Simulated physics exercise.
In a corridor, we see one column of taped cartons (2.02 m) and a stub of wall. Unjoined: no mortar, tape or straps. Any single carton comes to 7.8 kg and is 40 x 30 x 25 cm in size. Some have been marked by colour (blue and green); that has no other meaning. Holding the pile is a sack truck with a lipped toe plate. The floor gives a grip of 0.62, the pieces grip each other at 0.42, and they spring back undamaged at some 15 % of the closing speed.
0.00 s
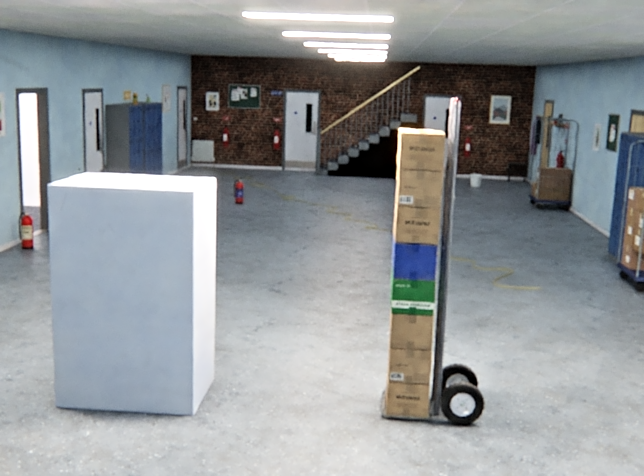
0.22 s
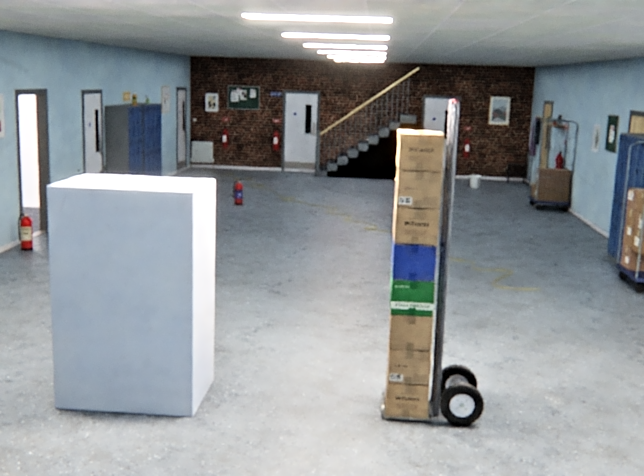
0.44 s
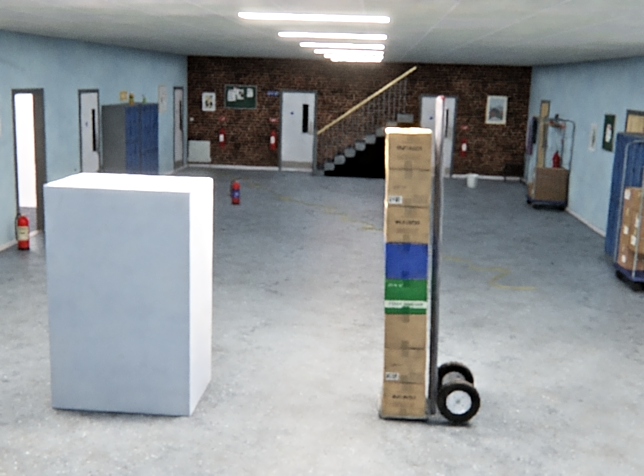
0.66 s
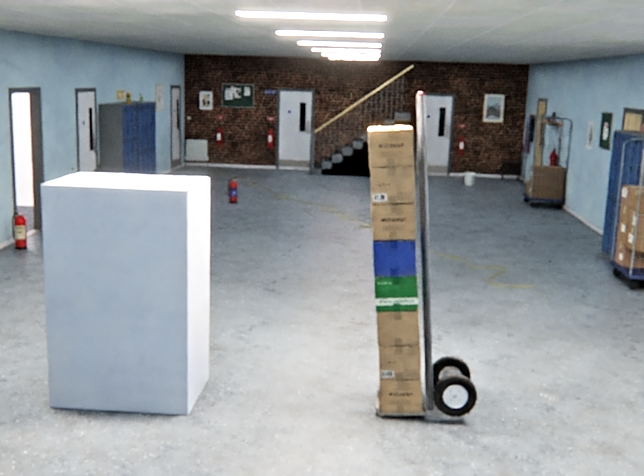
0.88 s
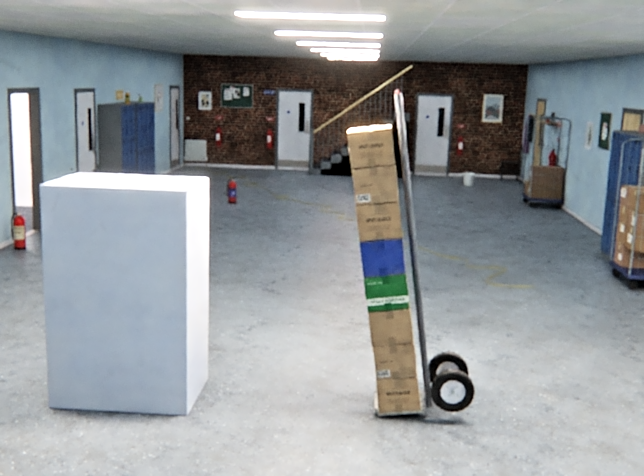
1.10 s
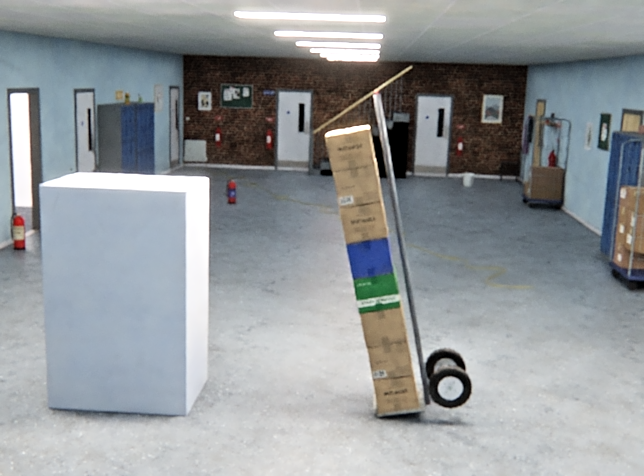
To begin with, a tall column of taped cartons, one blue and one green among them, stands upright on a sack truck beside a pale block of wall. The truck then tilts to the left, slightly at first, and the whole column leans with it, ending at a clear slant toward the block.
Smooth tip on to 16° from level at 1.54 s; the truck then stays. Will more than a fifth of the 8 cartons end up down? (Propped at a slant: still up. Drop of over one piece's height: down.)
A fraction higher than a fifth ends down.
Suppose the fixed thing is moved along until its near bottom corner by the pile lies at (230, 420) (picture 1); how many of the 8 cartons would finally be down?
That would give 1.
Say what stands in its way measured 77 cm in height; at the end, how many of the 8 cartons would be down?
Count at the end: 7.
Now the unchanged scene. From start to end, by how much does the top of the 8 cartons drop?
About 65 cm.
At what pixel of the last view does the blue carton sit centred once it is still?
Its centre finishes around pixel (275, 293) in the last picture.
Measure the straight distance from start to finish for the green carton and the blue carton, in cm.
Distance from start in cm - green 80, blue 100.
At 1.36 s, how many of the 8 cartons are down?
Number at that point: 0 in total.
By 1.36 s, none of the 8 cartons down, 8 disturbed; blue carton tilted 20°; green carton tilted 20°.
By 1.64 s, none of the 8 cartons down, 8 disturbed; blue carton tilted 34°, 11 cm lower; green carton tilted 34°.
By 2.72 s, 4 of the 8 cartons down; green carton tilted 51°, 21 cm lower; blue carton tilted 51°, 31 cm lower.
When it is over (3.7 s), 4 of the 8 cartons down; green carton tilted 50°, 23 cm lower; blue carton tilted 50°, 32 cm lower. That is 50 per cent. In pixels of the last frame, middles, green carton near (301, 315), blue carton near (275, 293).
